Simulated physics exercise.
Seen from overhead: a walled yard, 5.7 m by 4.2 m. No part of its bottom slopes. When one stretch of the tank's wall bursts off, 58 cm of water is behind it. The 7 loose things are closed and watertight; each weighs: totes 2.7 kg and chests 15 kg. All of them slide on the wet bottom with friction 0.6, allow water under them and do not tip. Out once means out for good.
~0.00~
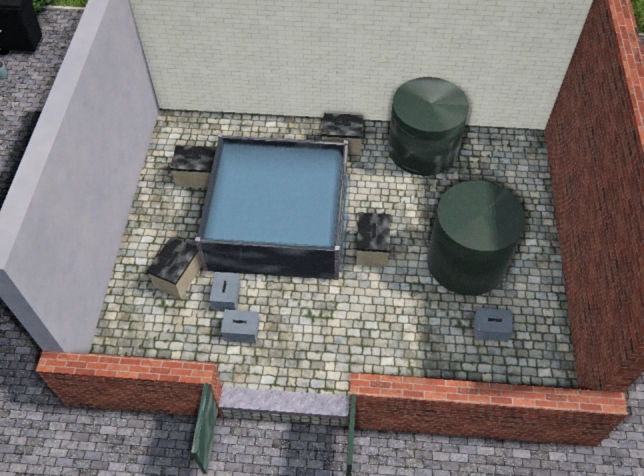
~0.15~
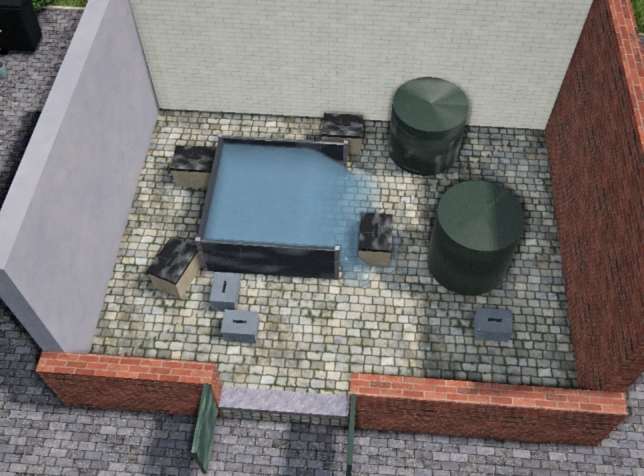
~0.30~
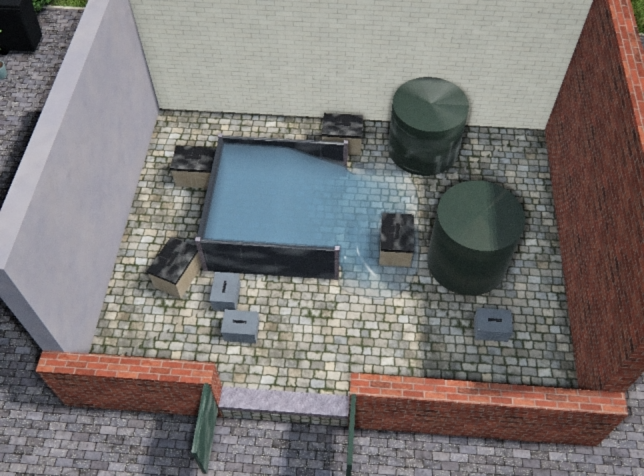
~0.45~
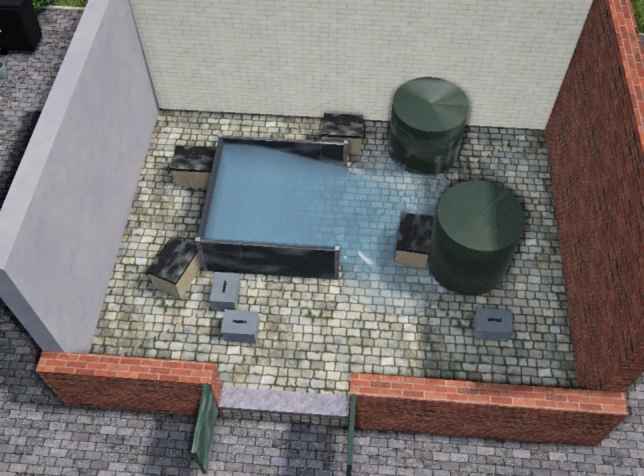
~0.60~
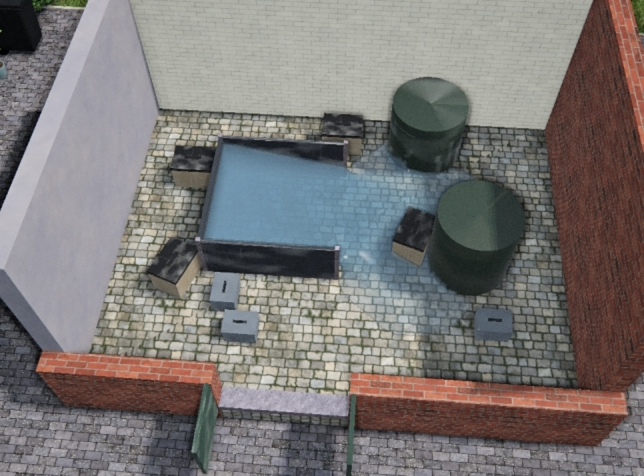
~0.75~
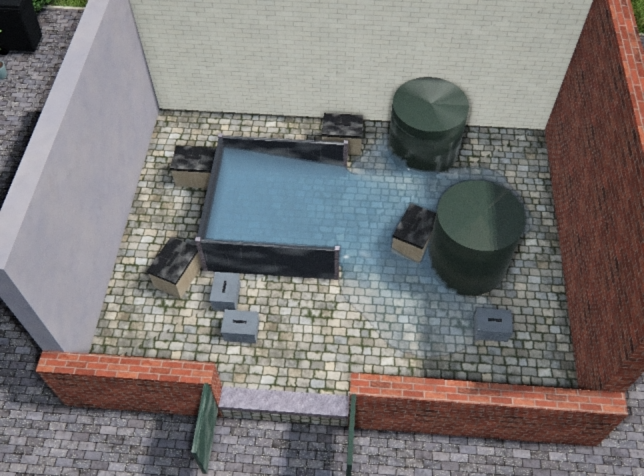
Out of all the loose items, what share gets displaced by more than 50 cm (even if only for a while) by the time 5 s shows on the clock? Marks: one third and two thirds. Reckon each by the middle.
It is a low share, below a third.
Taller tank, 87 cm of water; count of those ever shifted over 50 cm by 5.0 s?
It would come to 5 of them.
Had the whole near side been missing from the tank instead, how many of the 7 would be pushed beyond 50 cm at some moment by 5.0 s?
The answer would then be 4.
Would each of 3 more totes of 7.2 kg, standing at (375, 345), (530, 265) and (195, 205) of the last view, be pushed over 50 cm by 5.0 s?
Order as listed: Beyond half a metre / beyond half a metre / inside half a metre.
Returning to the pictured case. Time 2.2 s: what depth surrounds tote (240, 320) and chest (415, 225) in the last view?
First about 0 cm, second about 19 cm.
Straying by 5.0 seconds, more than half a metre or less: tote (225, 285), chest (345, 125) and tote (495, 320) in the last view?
Taking them in turn, the answers are smaller, smaller and greater.
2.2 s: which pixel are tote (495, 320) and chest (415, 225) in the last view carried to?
Around (554, 347) and (437, 189).
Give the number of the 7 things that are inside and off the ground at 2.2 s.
The count is 2.
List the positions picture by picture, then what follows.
In the first picture, a chest at (374, 231) rests on the ground; a tote at (225, 287) rests on the ground; 2.5 m2 under water; 0 of 7 have shifted.
In the second picture, a chest at (376, 231) rests on the ground; a tote at (225, 287) rests on the ground; 3.3 m2 under water; 0 of 7 have shifted.
In the third picture, a chest at (398, 231), on the bottom, 29 cm from its start; a tote at (225, 287) rests on the ground; 4.2 m2 under water; 1 of 7 have shifted.
In the fourth picture, a chest at (415, 232) rests on the ground, 51 cm from its start; a tote at (225, 287), on the bottom; 5.3 m2 under water; 1 of 7 have shifted.
In the fifth picture, a chest at (416, 228) rests on the ground, 52 cm from its start; a tote at (225, 287), on the bottom; water covers 6.2 m2; 1 of 7 have shifted.
In the sixth picture, a chest at (417, 225) floats, 52 cm from its start; a tote at (225, 287), on the bottom; water covers 7.2 m2; 1 of 7 have shifted.
After 1.1 s 1 of 7 are over 50 cm from their spots; 1 afloat.
After 2.2 s 2 of 7 are over 50 cm from their spots; 2 afloat.
After 3.5 s 1 of 7 are over 50 cm from their spots; 2 afloat.
After 5.0 s 2 of 7 are over 50 cm from their spots, and 2 have been at some point; 3 afloat.
